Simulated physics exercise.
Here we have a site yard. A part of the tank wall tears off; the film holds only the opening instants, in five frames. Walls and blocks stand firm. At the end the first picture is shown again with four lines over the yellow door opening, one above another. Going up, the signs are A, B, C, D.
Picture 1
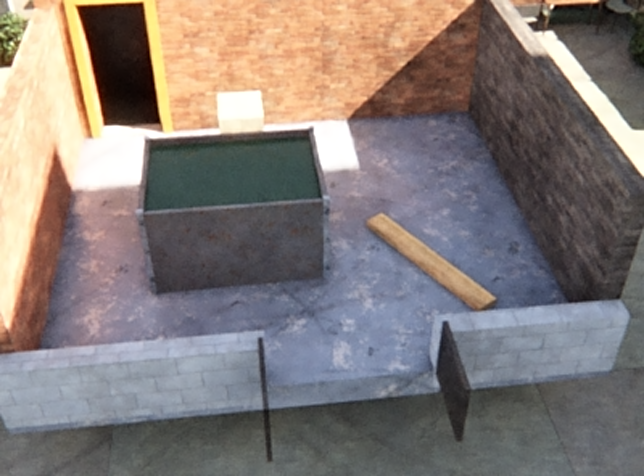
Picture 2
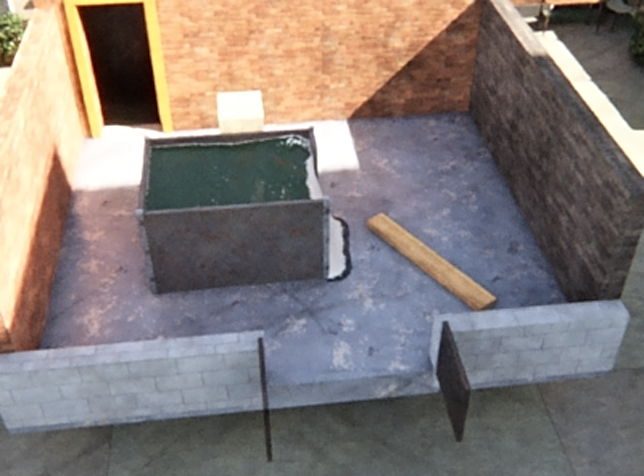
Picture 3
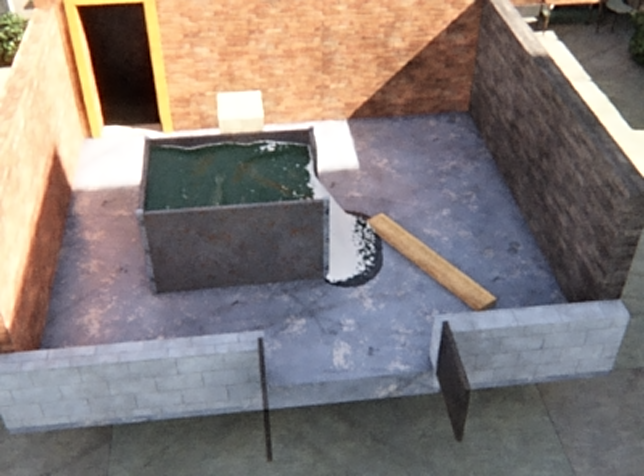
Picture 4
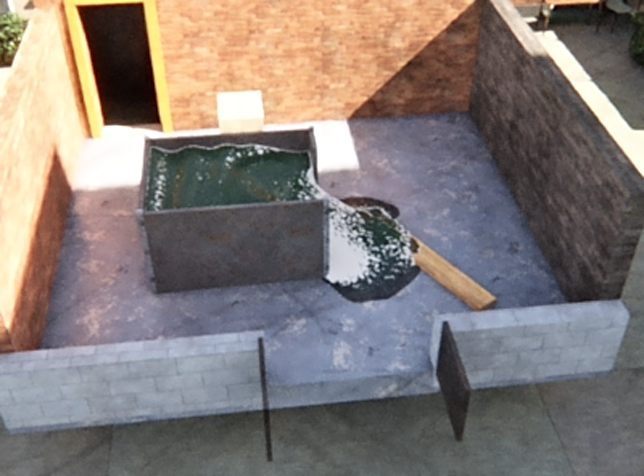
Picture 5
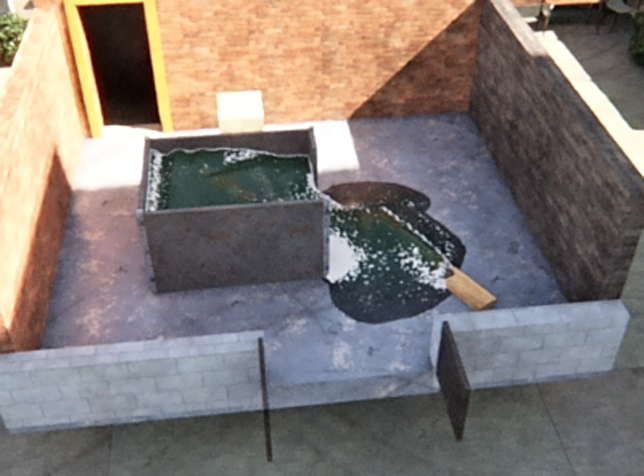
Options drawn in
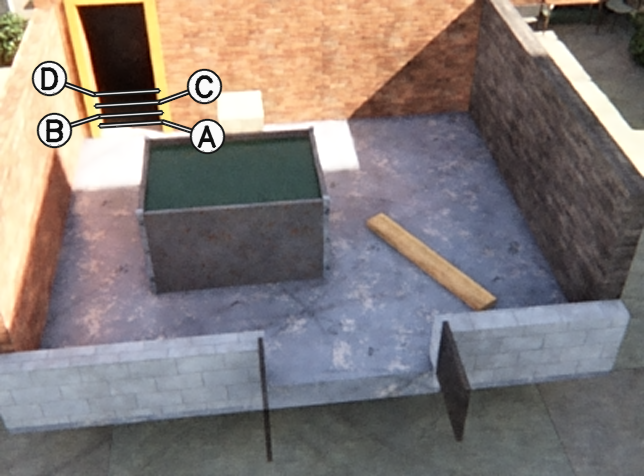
The footage shows a walled yard with a dark tank of green water and a wooden plank on the ground; water pours out of the tank's right side, spreads across the ground and covers much of the plank.
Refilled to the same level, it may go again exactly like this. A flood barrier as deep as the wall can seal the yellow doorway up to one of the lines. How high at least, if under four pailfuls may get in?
Use line A.
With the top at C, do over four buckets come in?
No, not at all.
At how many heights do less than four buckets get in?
All four.
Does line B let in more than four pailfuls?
No, not at all.
On the marked copy, A at (131, 123); B at (130, 114); C at (128, 104); D at (126, 92); from the bottom up A, B, C, D.
With A, a splash gets over, under a bucket.
With B, nothing gets over.
With C, nothing gets over.
With D, nothing gets over.
